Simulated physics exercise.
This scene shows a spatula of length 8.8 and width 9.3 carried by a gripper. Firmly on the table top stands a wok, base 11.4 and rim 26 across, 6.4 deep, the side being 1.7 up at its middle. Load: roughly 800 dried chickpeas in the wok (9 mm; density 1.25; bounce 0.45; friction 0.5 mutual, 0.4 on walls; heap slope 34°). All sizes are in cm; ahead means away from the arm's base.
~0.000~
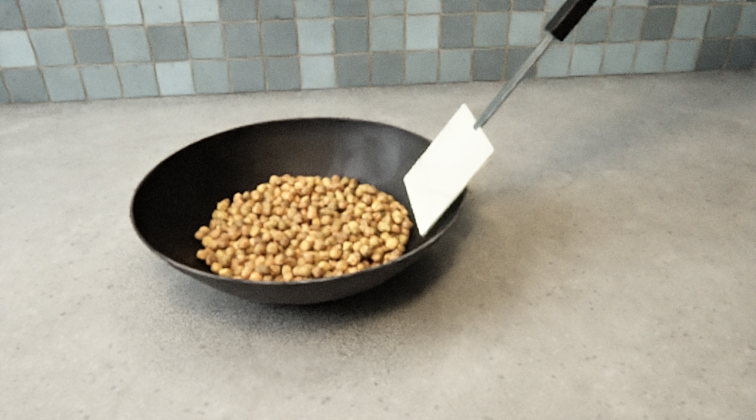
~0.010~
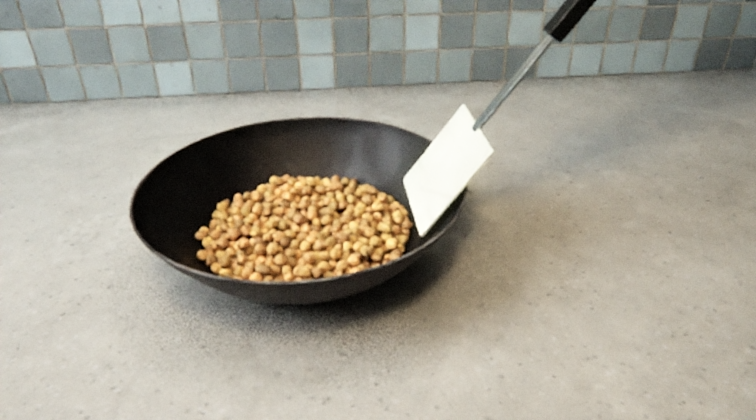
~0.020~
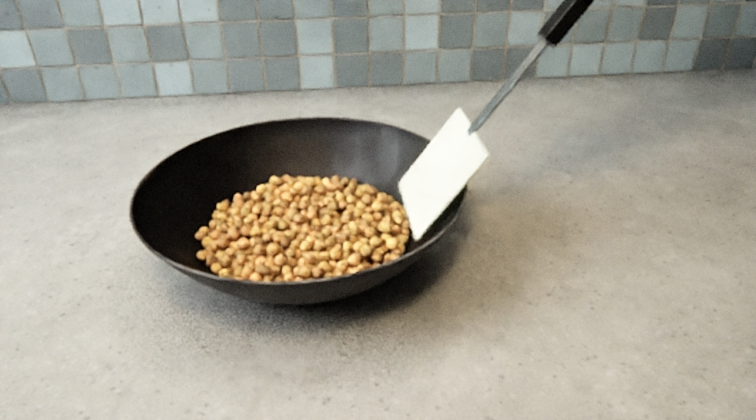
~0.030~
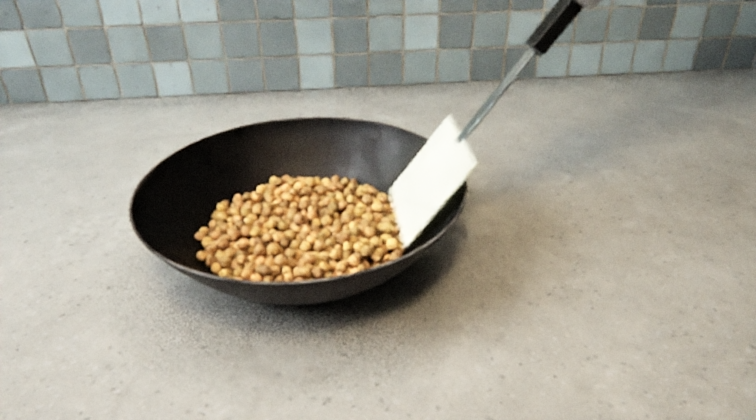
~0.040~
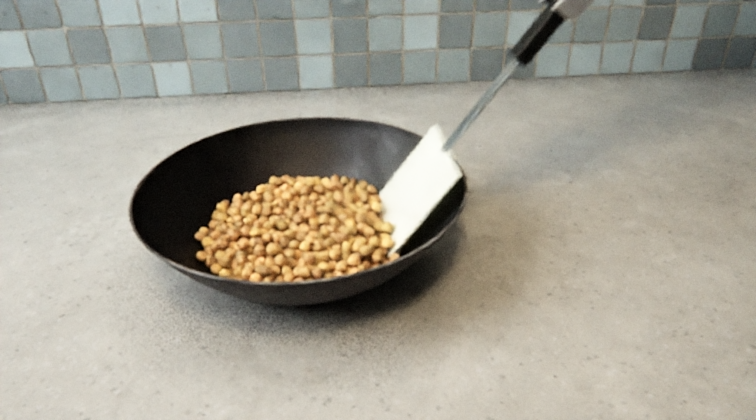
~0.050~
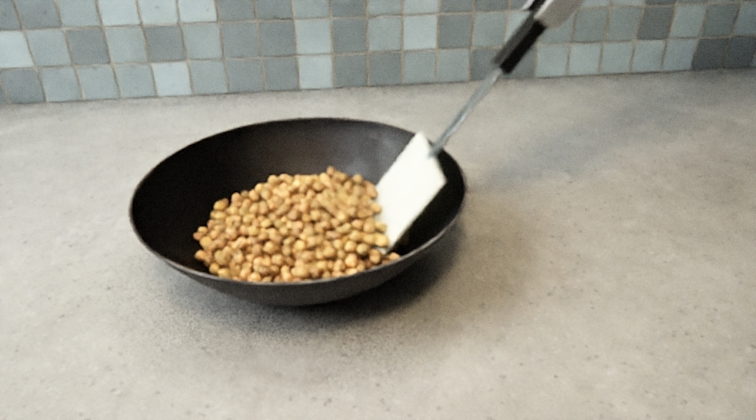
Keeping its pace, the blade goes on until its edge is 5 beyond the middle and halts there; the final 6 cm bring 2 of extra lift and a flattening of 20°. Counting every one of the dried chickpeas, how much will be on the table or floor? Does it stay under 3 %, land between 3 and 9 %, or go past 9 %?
It lands between 3 and 9 %.
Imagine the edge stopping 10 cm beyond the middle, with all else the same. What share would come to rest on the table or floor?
That would give close to 45 per cent.
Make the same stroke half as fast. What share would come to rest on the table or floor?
Roughly 0 in a hundred.
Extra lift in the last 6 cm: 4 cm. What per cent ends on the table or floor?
15 %.
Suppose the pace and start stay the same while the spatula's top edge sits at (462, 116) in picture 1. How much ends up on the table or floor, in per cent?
About 10 per cent.
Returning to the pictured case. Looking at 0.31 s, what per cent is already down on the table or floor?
It works out to about 4 in a hundred.
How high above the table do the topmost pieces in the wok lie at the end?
Height at rest: Roughly 6.5 cm.
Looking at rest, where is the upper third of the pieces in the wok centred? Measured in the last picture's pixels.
(201, 217).
By 0.08 s, sloping 54°, highest piece 8 above the table; 796 in the wok.
By 0.10 s, sloping 48°, highest piece 10 above the table; 796 in the wok.
By 0.31 s, sloping 34°, highest piece 10 above the table; 750 in the wok, 24 on the table or floor, 22 on the blade or in flight.
By 1.36 s, sloping 34°, highest piece 6 above the table; 750 in the wok, 46 on the table or floor.
Final count, 750 in the wok, 46 on the table or floor. That is 6 % on the table or floor.
